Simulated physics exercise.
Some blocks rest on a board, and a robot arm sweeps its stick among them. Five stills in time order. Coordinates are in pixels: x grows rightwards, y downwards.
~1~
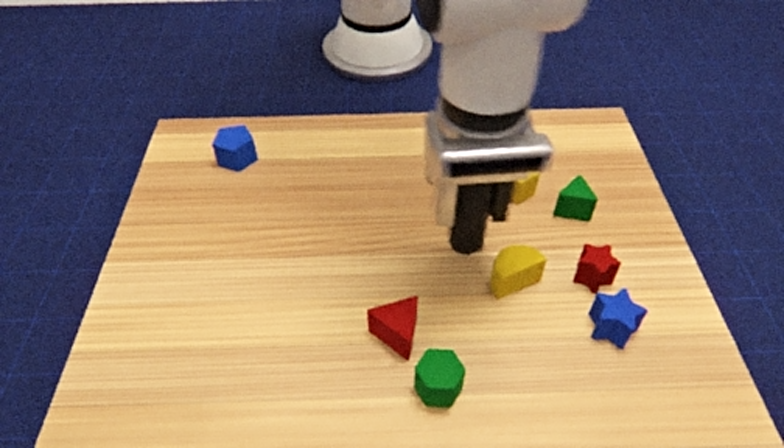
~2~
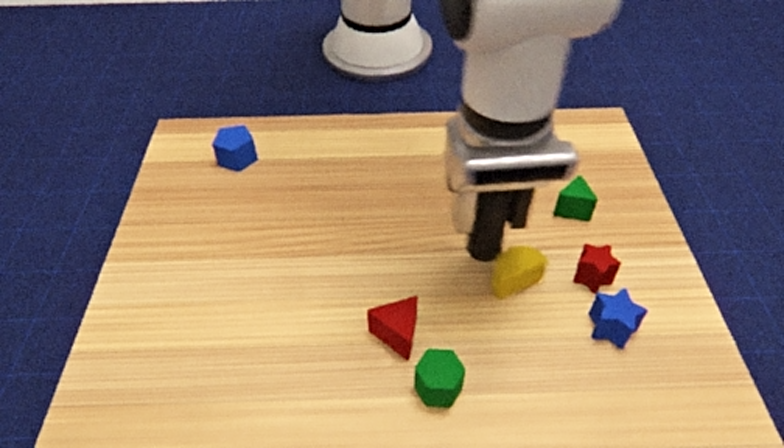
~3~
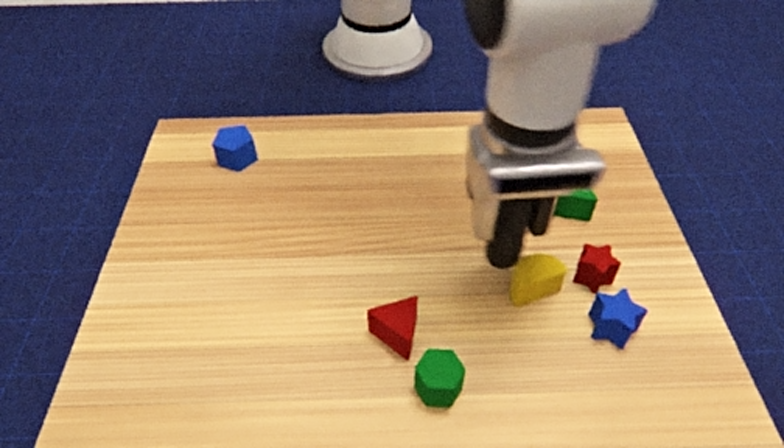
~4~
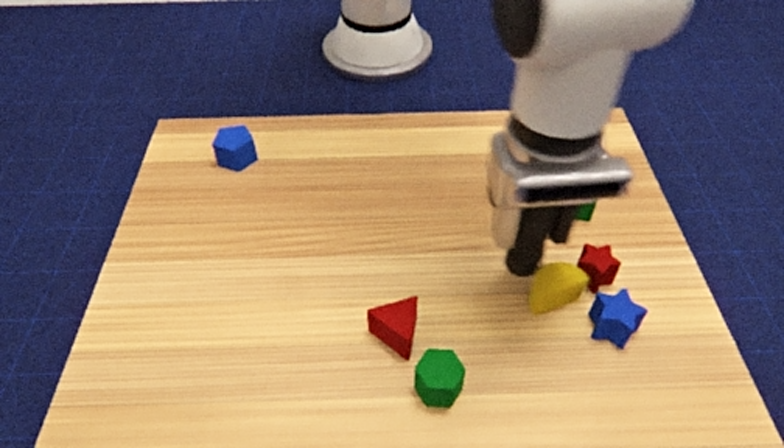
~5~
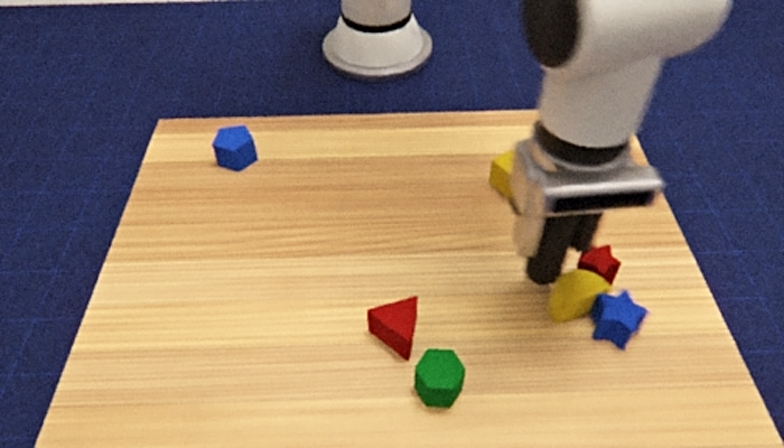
The footage shows a robot arm moving its dark stick rightward and slightly down over a wooden board of coloured blocks, then pushing a yellow rounded block a short way right, up against the red and blue stars.
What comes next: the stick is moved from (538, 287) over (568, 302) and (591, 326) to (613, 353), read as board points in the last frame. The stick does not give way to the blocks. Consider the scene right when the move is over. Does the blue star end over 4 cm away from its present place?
Answer: Yes.
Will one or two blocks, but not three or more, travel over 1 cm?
It seems so.
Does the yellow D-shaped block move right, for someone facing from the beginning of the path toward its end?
In short: No.
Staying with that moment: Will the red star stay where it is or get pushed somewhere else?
Well, the red star holds its place.
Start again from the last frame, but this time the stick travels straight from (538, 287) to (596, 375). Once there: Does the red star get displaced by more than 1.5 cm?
The answer is no.
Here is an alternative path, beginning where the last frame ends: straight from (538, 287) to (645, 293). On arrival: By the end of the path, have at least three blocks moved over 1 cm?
Yes, that is what happens.
On the path given first. Halfway along, stick at (587, 299); yellow D-shaped block at (630, 303), turned 35° anticlockwise; blue star at (666, 324), turned 30° clockwise.
At the end, stick at (621, 339); yellow D-shaped block at (665, 334), turned 70° anticlockwise; red star in place; blue star at (706, 337).
